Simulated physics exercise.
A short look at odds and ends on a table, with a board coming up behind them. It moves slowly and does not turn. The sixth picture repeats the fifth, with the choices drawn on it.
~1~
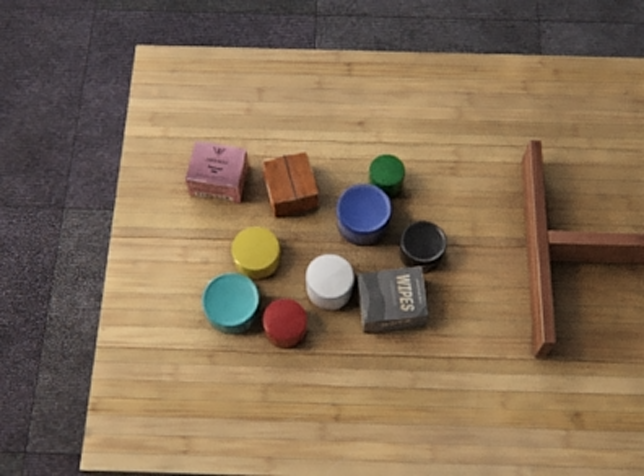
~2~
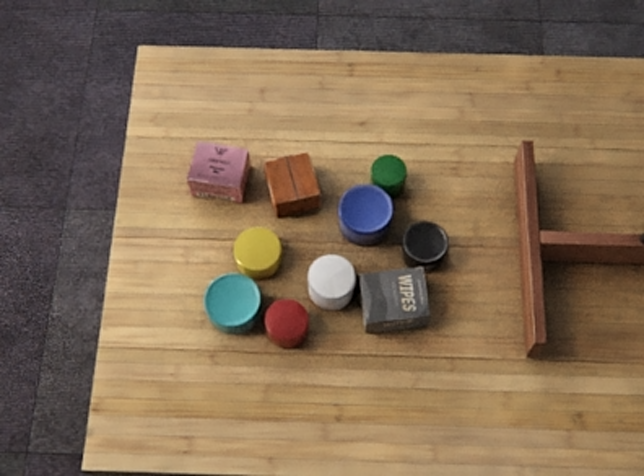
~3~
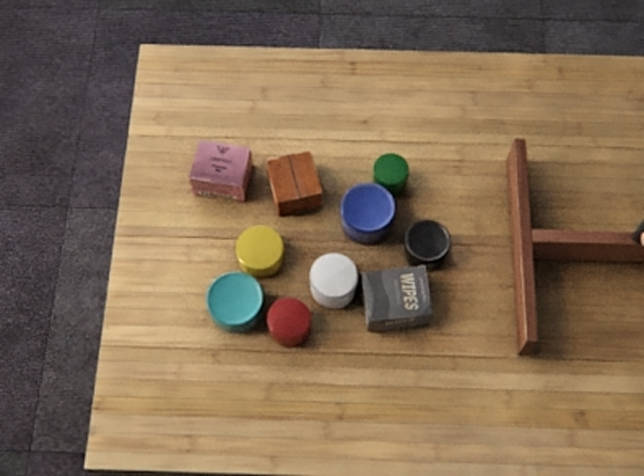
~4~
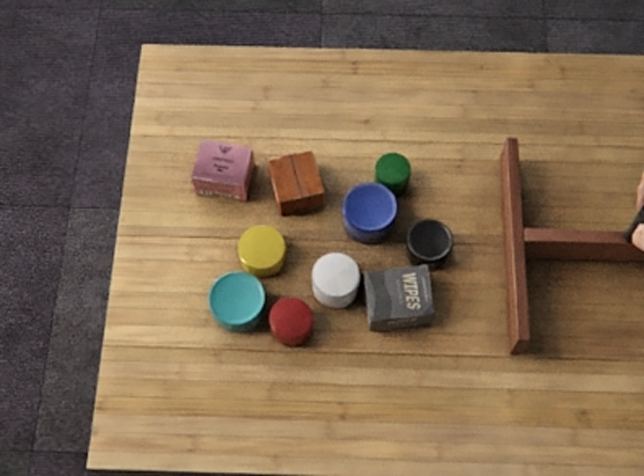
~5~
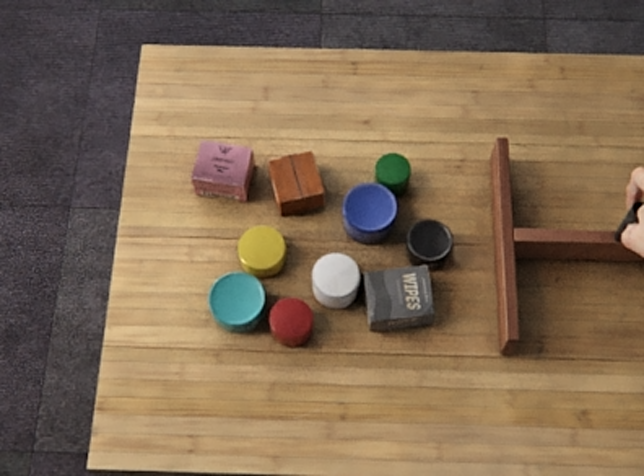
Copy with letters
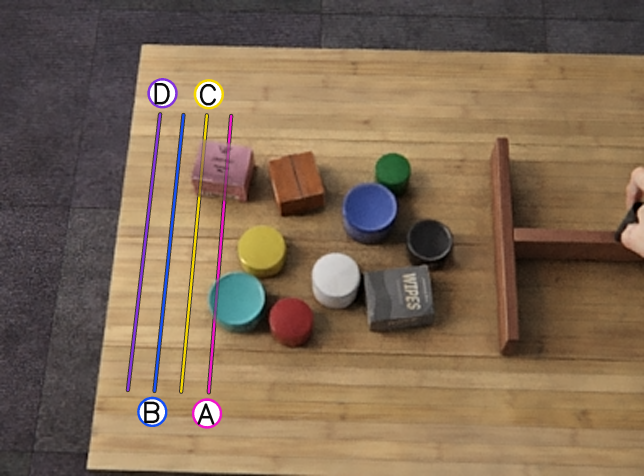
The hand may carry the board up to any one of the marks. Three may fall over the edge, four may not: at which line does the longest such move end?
The farthest such stop is C.
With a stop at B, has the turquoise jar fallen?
Yes.
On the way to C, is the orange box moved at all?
Yes.
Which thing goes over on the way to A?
The pink packet goes over.
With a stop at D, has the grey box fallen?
Yes.
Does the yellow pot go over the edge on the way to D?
Yes.
On the marked copy, A at (221, 245); B at (170, 244); C at (195, 245); D at (145, 243).
Following C. Soon after the start, board (394, 231); green pot (369, 175); grey box (354, 295).
Later, board (281, 228); pink packet (169, 165); turquoise jar (175, 326).
In the end, board (195, 226); pink packet over the edge; white tin over the edge; two fallen.
As for the rest, A is within the limit but short; B drops five; D drops six.
